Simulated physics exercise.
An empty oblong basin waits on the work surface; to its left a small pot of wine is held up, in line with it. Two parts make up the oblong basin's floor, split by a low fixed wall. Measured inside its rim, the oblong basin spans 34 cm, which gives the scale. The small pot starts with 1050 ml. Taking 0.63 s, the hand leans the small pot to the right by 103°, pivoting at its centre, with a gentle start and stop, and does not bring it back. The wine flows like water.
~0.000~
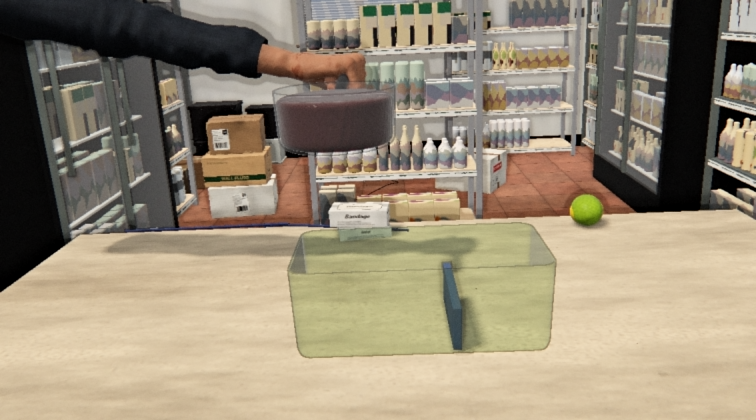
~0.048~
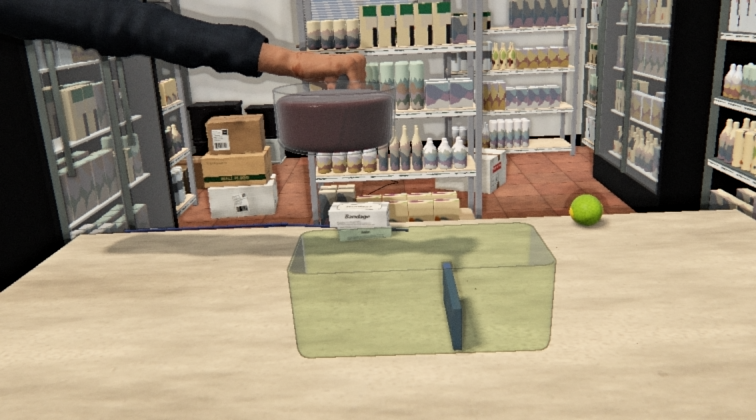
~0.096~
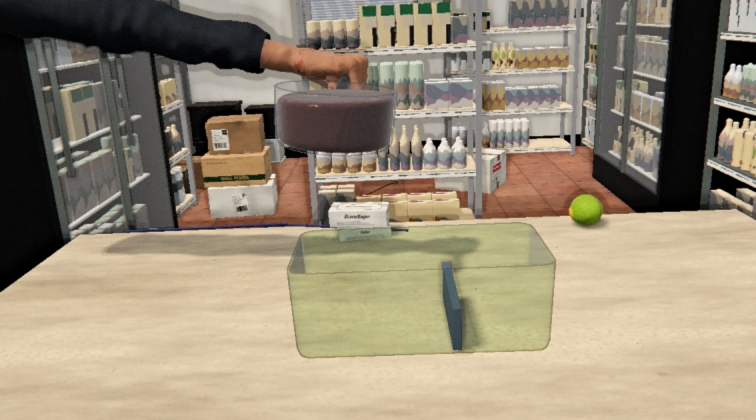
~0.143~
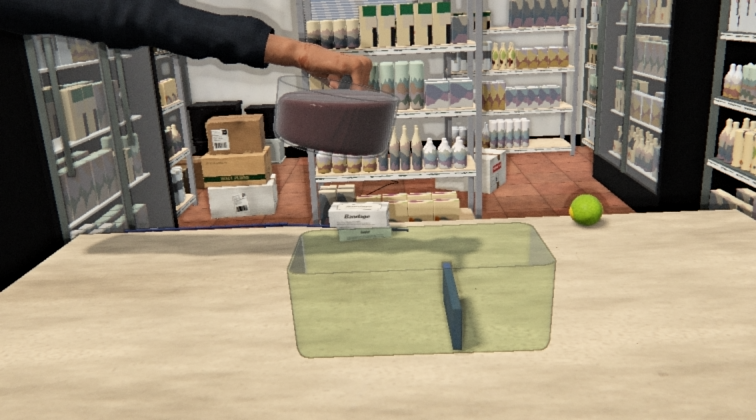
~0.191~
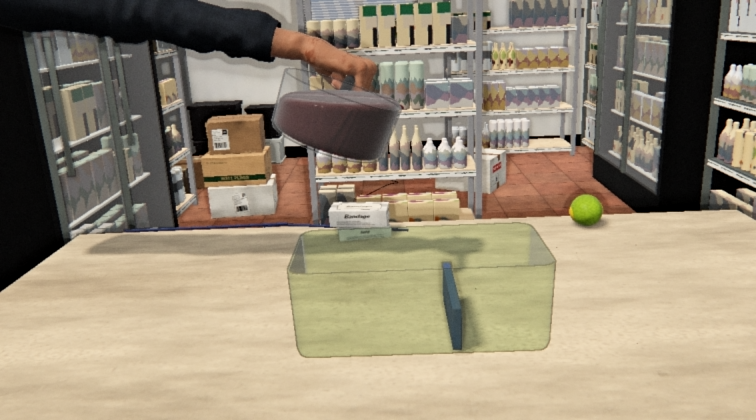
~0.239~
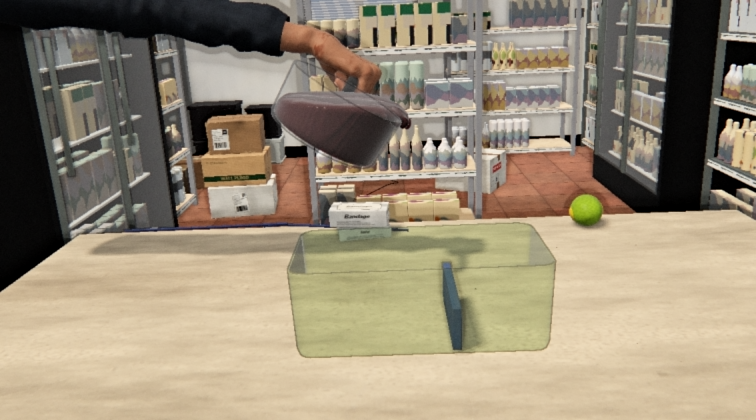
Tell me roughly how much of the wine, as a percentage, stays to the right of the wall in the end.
Around 40 per cent stays on the right.
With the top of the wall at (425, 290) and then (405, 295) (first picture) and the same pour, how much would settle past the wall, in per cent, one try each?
It comes to 75 per cent, and then 85 per cent.
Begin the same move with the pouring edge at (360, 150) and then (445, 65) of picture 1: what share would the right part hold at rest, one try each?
10 and 80 %.
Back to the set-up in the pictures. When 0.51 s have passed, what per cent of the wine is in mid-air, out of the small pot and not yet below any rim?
Some 52 per cent.
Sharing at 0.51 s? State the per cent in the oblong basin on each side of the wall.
Lab note: Left near 5, right near 18.
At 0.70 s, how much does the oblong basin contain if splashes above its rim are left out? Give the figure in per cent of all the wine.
Looks like about 86 % of the whole amount.
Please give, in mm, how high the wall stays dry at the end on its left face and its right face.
About 42 mm on the left, about 38 mm on the right.
By 0.51 s the tilt is 93° and 24 per cent is still to pour, 5 is left of the wall and 19 right of it.
By 0.70 s the tilt is 103° and 5 per cent is still to pour, 42 is left of the wall and 44 right of it.
By 0.91 s the tilt is 103° and 1 per cent is still to pour, 53 is left of the wall and 39 right of it.
By 1.13 s the tilt is 103° and 0 per cent is still to pour, 57 is left of the wall and 40 right of it.
At rest 57 per cent lies left of the wall, 40 right of it and 3 outside.
